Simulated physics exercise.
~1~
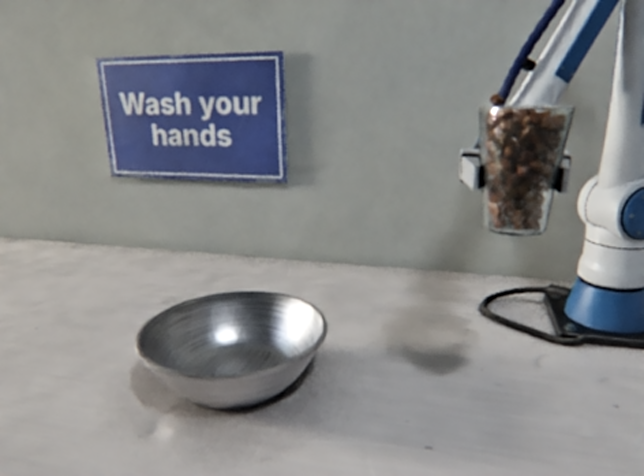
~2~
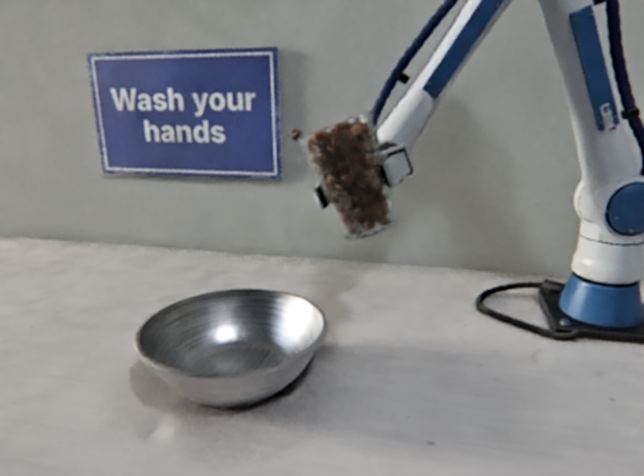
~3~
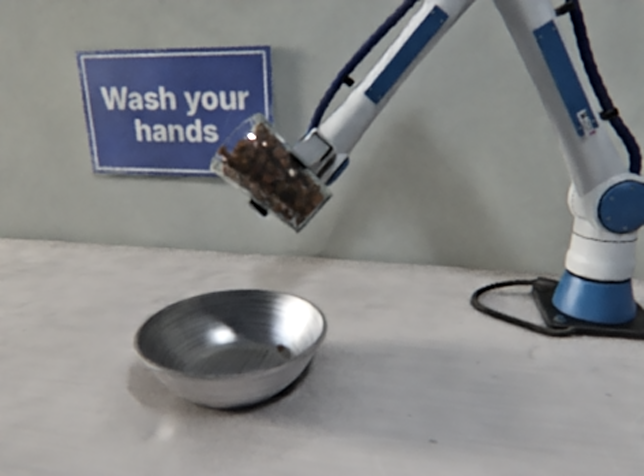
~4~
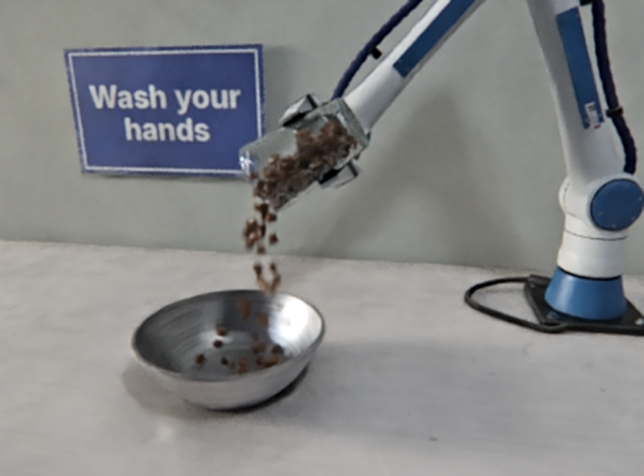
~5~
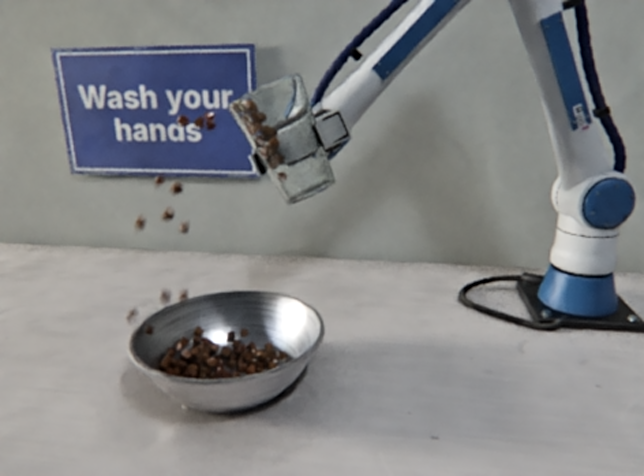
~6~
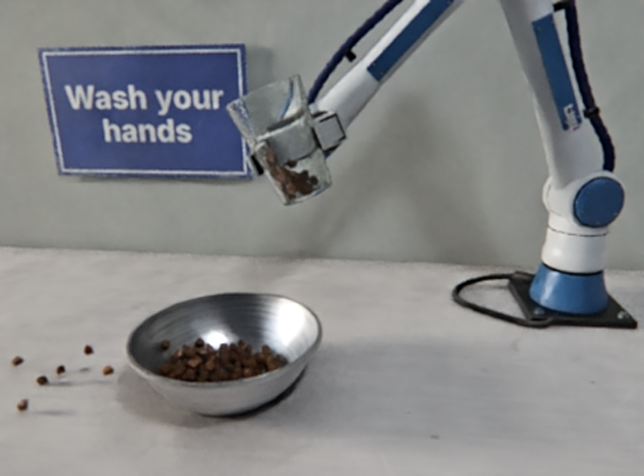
Robot arm tipping brown pellets from a clear cup into a metal bowl, scattering a few on the table and keeping some.
